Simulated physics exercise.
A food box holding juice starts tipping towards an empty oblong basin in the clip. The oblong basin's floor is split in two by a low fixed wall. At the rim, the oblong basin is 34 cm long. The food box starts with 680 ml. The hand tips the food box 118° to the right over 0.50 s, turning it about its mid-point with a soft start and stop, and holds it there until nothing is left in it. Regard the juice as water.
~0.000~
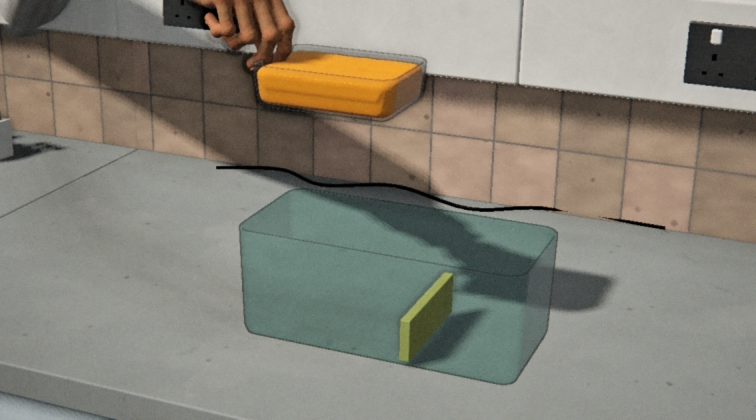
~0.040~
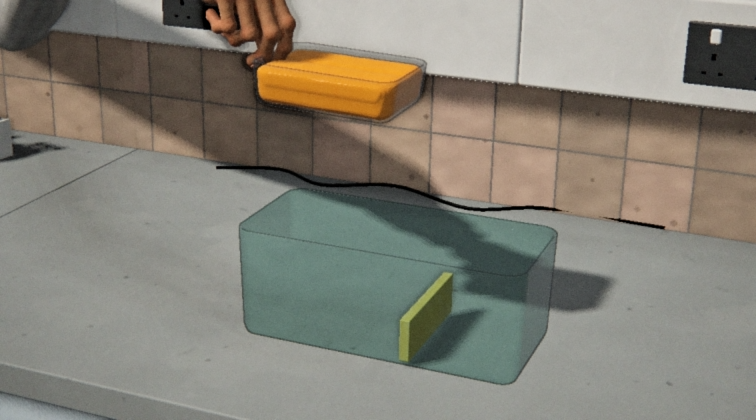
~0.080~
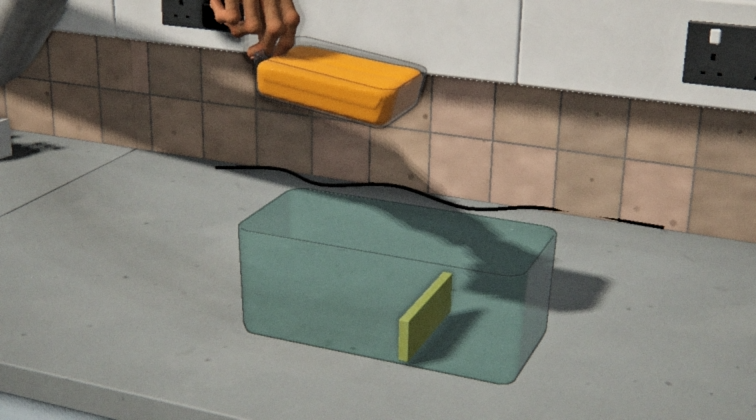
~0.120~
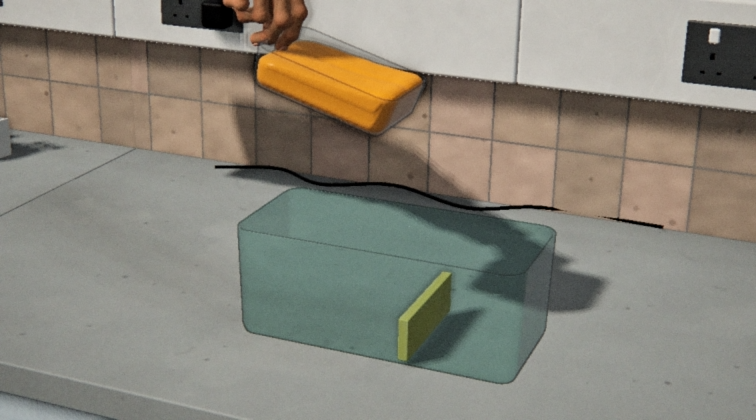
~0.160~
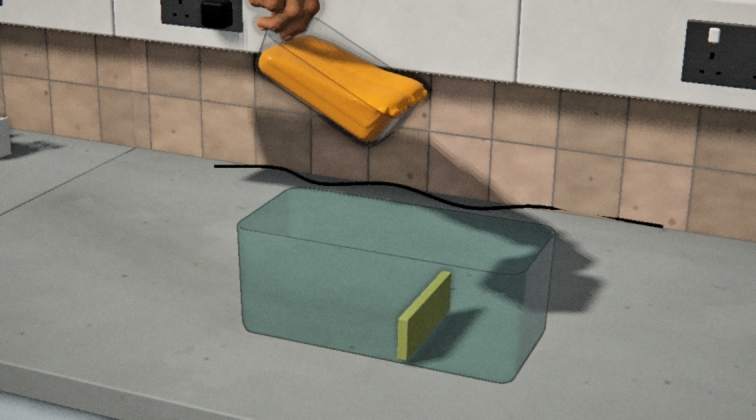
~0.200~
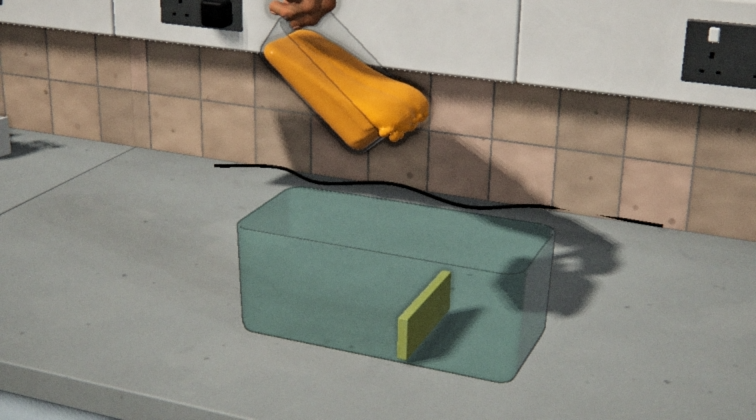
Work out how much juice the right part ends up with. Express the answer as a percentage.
I would put it at 56 per cent.
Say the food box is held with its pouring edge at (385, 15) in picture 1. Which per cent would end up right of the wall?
In that case roughly 40 per cent.
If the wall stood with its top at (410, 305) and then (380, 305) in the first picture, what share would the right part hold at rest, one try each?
It comes to 65 per cent, and then 60 per cent.
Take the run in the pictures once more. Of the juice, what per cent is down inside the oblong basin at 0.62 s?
Near 72 in a hundred.
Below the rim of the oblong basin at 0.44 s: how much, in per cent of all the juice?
80 %, roughly.
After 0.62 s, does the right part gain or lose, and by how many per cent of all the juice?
The amount climbs by around 7.
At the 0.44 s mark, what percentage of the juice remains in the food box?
Some 7 % of it is still there.
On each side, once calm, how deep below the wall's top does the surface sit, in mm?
Left 44 mm, right 30 mm.
After 0.44 s the tilt is 114° and 7 per cent is still to pour, 23 is left of the wall and 57 right of it.
After 0.62 s the tilt is 118° and 0 per cent is still to pour, 23 is left of the wall and 49 right of it.
After 0.80 s the tilt is 118° and 0 per cent is still to pour, 31 is left of the wall and 52 right of it.
After 1.00 s the tilt is 118° and 0 per cent is still to pour, 34 is left of the wall and 56 right of it.
In the end 34 per cent lies left of the wall, 56 right of it and 10 outside.
